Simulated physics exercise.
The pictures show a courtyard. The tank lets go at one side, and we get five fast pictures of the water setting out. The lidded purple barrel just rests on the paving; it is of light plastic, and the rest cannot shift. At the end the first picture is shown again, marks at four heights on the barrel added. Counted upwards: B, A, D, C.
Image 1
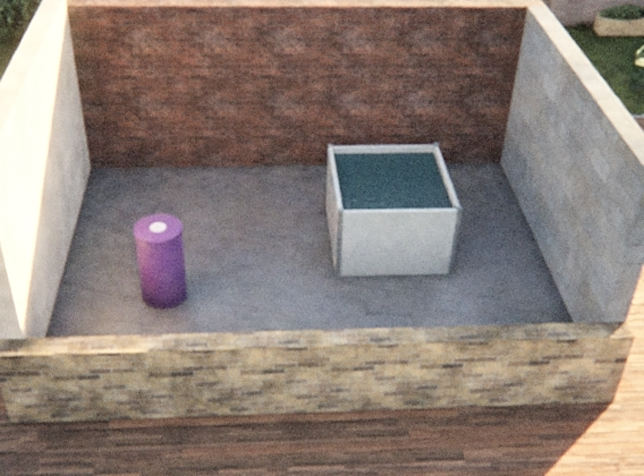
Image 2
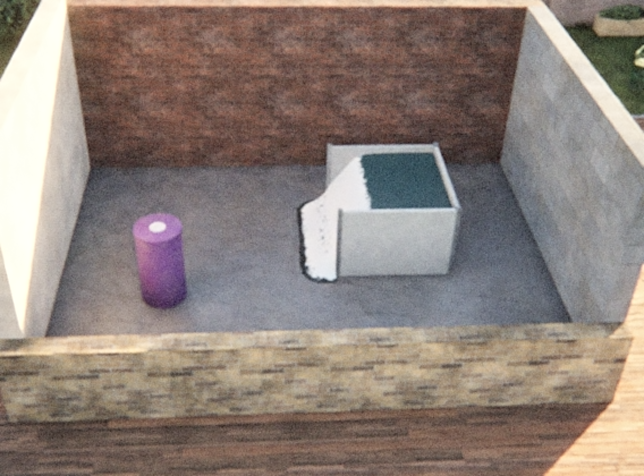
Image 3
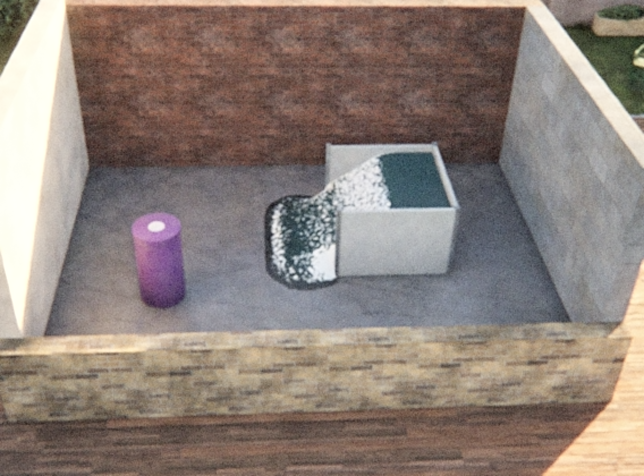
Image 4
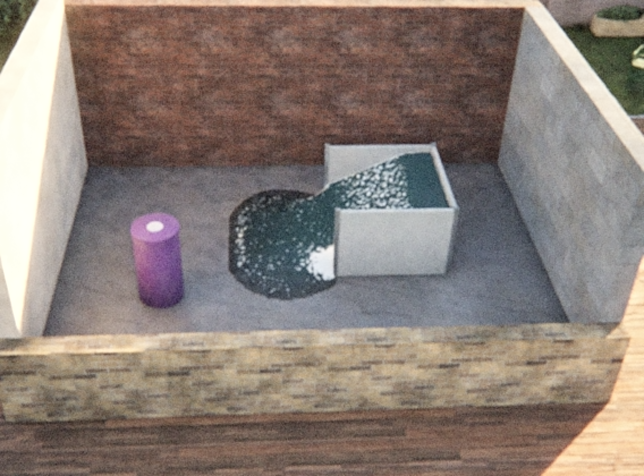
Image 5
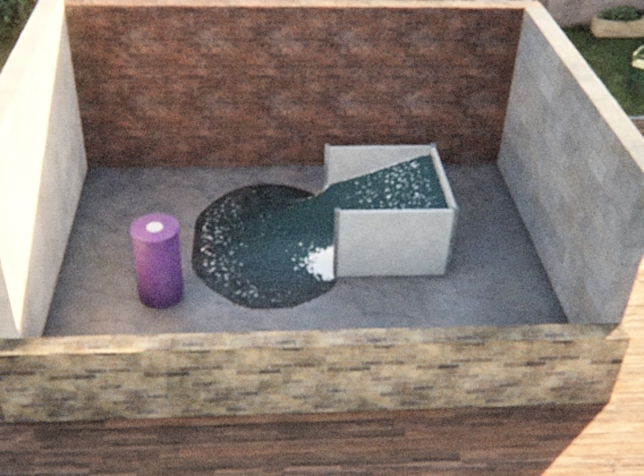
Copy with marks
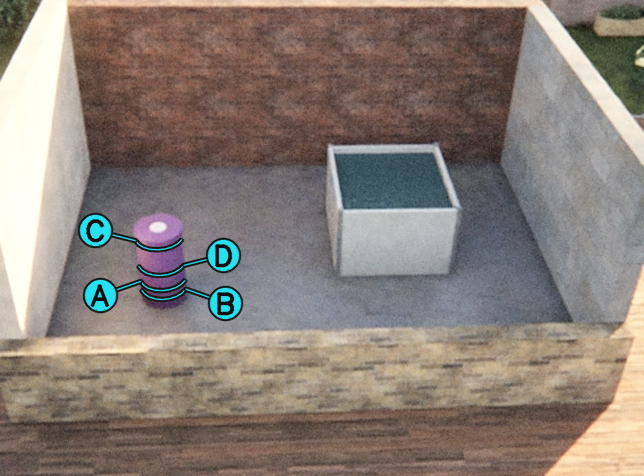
In a walled courtyard, dark water pours from a square tank and spreads left across the floor.
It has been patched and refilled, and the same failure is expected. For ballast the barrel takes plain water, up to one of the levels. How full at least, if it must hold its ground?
That is line D.
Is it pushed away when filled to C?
No, not at all.
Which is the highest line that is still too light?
A it is.
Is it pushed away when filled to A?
Yes, it does.
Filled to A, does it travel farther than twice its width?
No.
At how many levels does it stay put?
Two.
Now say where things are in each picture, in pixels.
Lid of the purple barrel at (158, 227); tank full, its middle at (391, 182), in the first frame.
In the second frame, 3 % of the ground wet, in view closest to the barrel at (310, 265).
In the third frame, 6 % of the ground wet, in view closest to the barrel at (276, 265).
In the fourth frame, 11 % of the ground wet, in view closest to the barrel at (242, 269).
Lid of the purple barrel at (155, 227); 16 % of the ground wet, in view closest to the barrel at (213, 282), in the fifth frame.
On the marked copy, A at (161, 290); B at (162, 299); C at (157, 249); D at (160, 275); from the bottom up B, A, D, C.
Choosing A, it is pushed about its own width away.
Choosing B, it is pushed about twice its own width away.
Choosing C, it does not move.
Choosing D, it does not move.
